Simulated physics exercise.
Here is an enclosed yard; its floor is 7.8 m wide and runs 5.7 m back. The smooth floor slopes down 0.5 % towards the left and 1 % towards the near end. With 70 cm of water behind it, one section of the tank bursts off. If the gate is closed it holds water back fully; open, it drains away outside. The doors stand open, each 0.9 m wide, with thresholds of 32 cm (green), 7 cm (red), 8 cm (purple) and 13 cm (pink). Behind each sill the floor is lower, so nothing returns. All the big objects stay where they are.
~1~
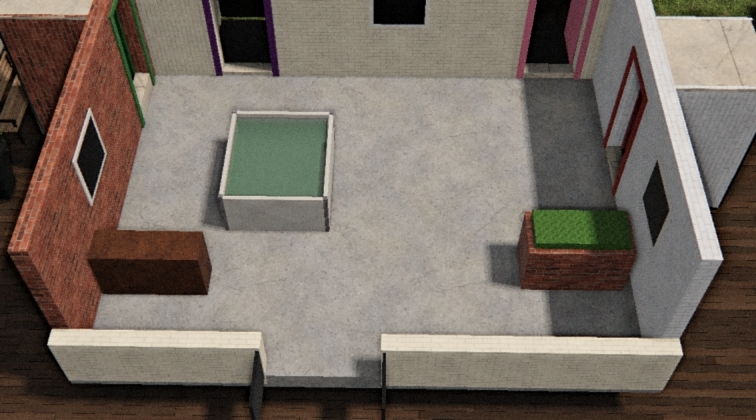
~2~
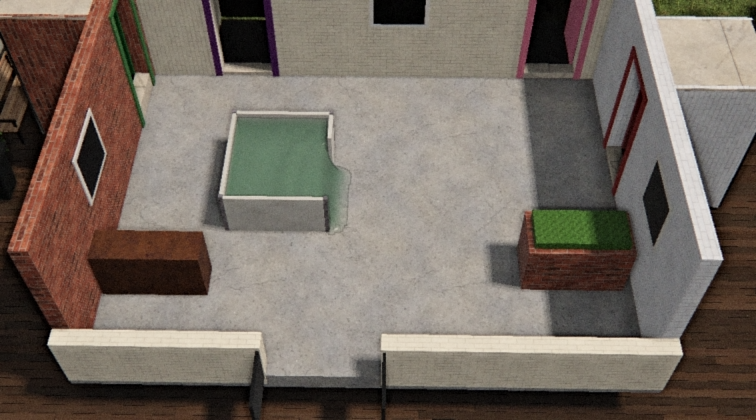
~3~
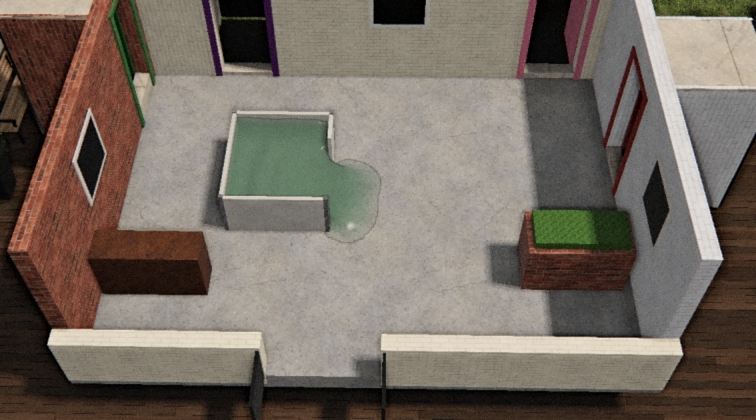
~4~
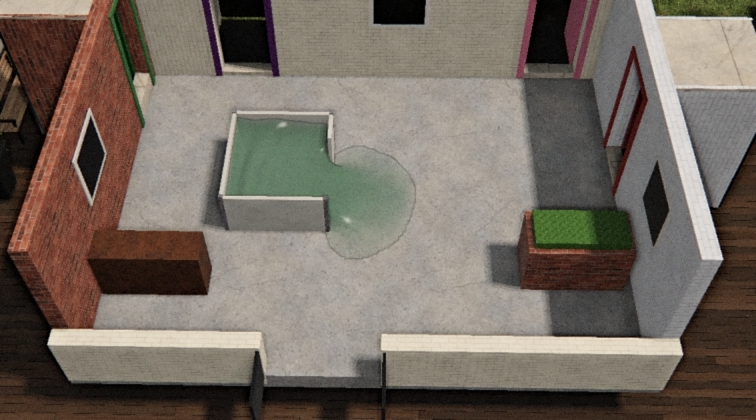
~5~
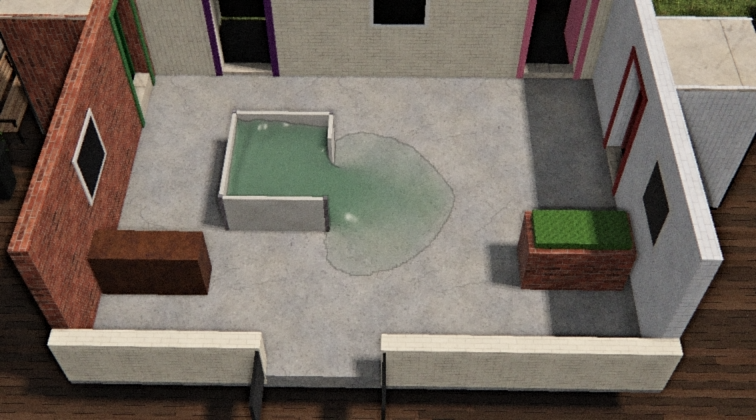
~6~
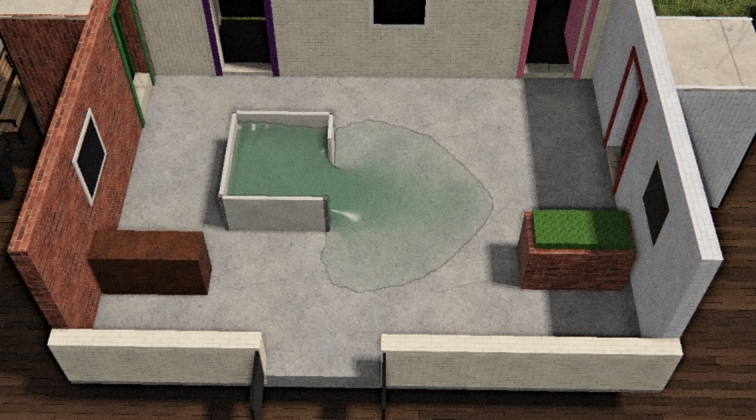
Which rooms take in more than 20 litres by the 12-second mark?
Door by door: At the green door it keeps below the limit; at the red door it goes over the limit; at the purple door it stays under the limit; at the pink door it keeps below the limit.
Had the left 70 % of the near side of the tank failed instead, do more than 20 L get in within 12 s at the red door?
Then: Red below.
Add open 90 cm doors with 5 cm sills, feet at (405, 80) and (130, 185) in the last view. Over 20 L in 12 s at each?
In that order: Under, below.
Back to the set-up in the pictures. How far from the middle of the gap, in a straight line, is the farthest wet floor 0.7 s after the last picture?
About 4.6 m.
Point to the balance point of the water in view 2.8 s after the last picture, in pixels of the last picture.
Near (456, 213).
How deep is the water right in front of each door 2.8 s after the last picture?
Depths in cm: Green 0, red 13, purple 0, pink 11.
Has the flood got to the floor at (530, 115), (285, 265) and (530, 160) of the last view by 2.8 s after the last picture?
In turn: Under water, dry, under water.
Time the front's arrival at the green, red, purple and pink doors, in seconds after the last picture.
Green 9.0 s, red 0.8 s, purple 7.0 s, pink 1.6 s.
Then, 0.7 s after the last picture water covers 35 % of the floor and is deepest (30 cm) near (339, 208); green door not reached, red door not reached, purple door not reached, pink door not reached.
Then, 1.5 s after the last picture water covers 45 % of the floor and is deepest (28 cm) near (537, 363); green door not reached, red door 17 cm at the sill, 23 L in, purple door not reached, pink door not reached.
Then, 2.8 s after the last picture water covers 50 % of the floor and is deepest (20 cm) near (614, 364); green door not reached, red door 13 cm at the sill, 78 L in, purple door not reached, pink door 11 cm at the sill, 0 L in.
Then, 6.3 s after the last picture water covers 70 % of the floor and is deepest (10 cm) near (465, 227); green door not reached, red door 7 cm at the sill, 92 L in, purple door not reached, pink door 6 cm at the sill, 0 L in.
Then, 11.3 s after the last picture water covers 90 % of the floor and is deepest (10 cm) near (113, 357); green door 6 cm at the sill, 0 L in, red door 3 cm at the sill, 92 L in, purple door 2 cm at the sill, 0 L in, pink door 2 cm at the sill, 1 L in.
